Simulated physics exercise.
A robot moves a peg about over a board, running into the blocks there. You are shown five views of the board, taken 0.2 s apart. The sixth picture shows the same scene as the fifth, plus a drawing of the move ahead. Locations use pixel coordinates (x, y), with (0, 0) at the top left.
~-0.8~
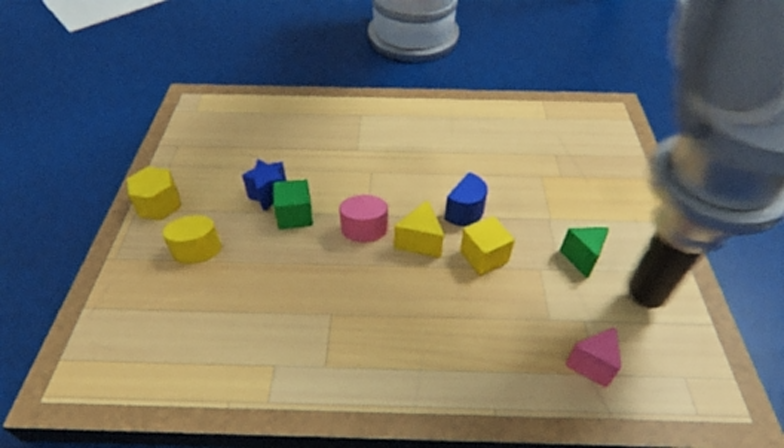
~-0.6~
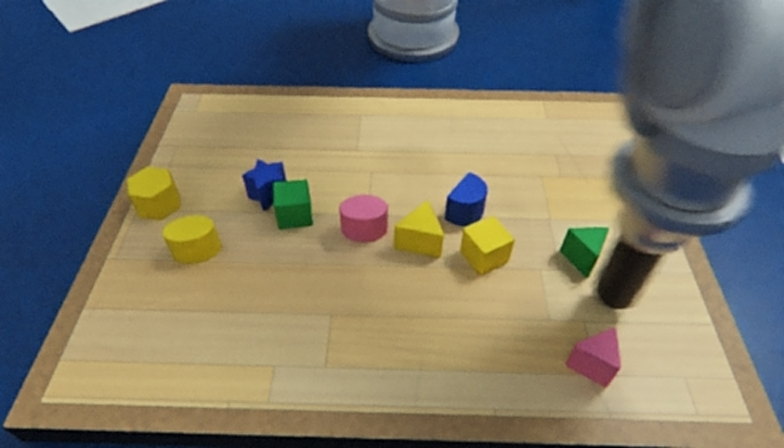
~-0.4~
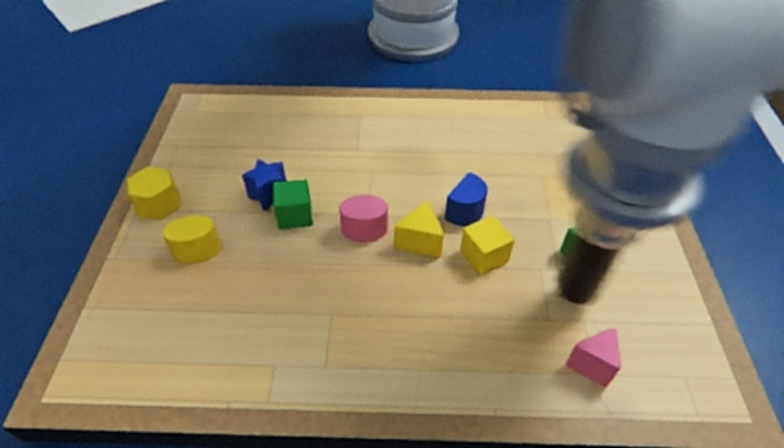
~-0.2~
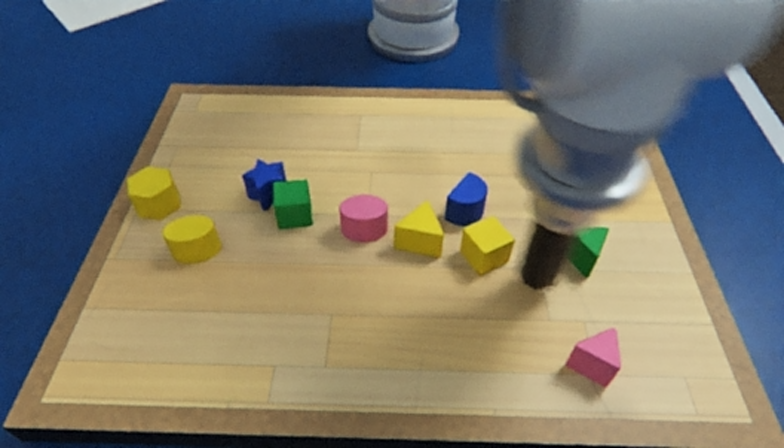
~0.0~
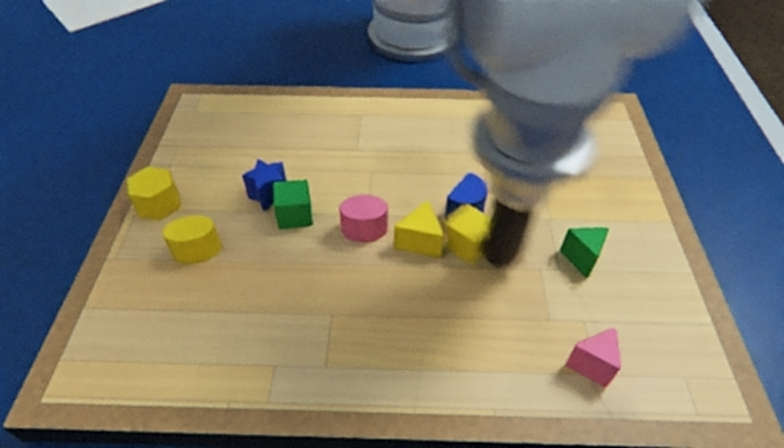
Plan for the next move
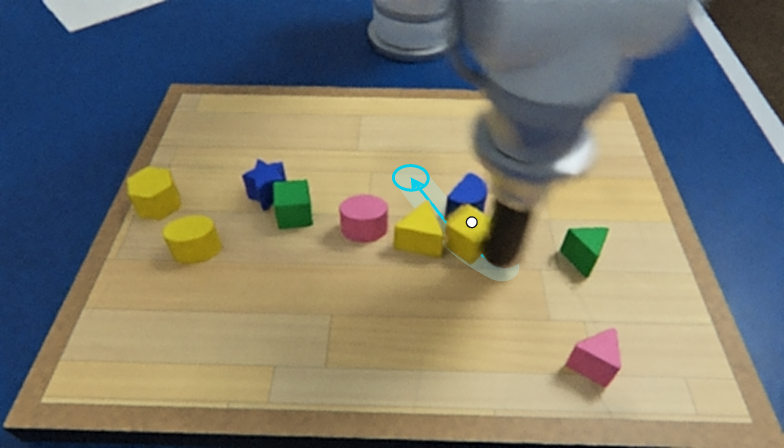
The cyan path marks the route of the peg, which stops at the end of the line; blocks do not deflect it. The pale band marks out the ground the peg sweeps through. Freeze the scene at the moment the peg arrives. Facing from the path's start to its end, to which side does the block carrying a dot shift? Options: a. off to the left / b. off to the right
Option a.
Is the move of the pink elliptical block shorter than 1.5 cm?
I believe so.
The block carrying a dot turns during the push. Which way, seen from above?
Looking from above, the answer is counterclockwise.
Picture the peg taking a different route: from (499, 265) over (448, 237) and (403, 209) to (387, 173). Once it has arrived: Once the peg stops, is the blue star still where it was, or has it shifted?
That block remains where it is.
The line goes from (499, 265) via (446, 222), ending at (411, 178); the dot is on the yellow square.
What follows on the original path. One third of the way, peg at (462, 225); yellow triangle at (409, 216), turned 25° anticlockwise; blue half-round block at (465, 183), turned 30° clockwise; yellow square at (431, 198).
Two thirds of the way, peg at (435, 193); yellow triangle at (409, 216), turned 25° anticlockwise; blue half-round block at (461, 166), turned 95° clockwise; yellow square at (399, 176), turned 40° anticlockwise.
At the end, peg at (411, 164); pink elliptical block unmoved; yellow triangle at (409, 216), turned 25° anticlockwise; blue half-round block at (461, 165), turned 100° clockwise; yellow square at (384, 170), turned 70° anticlockwise; green triangle unmoved.
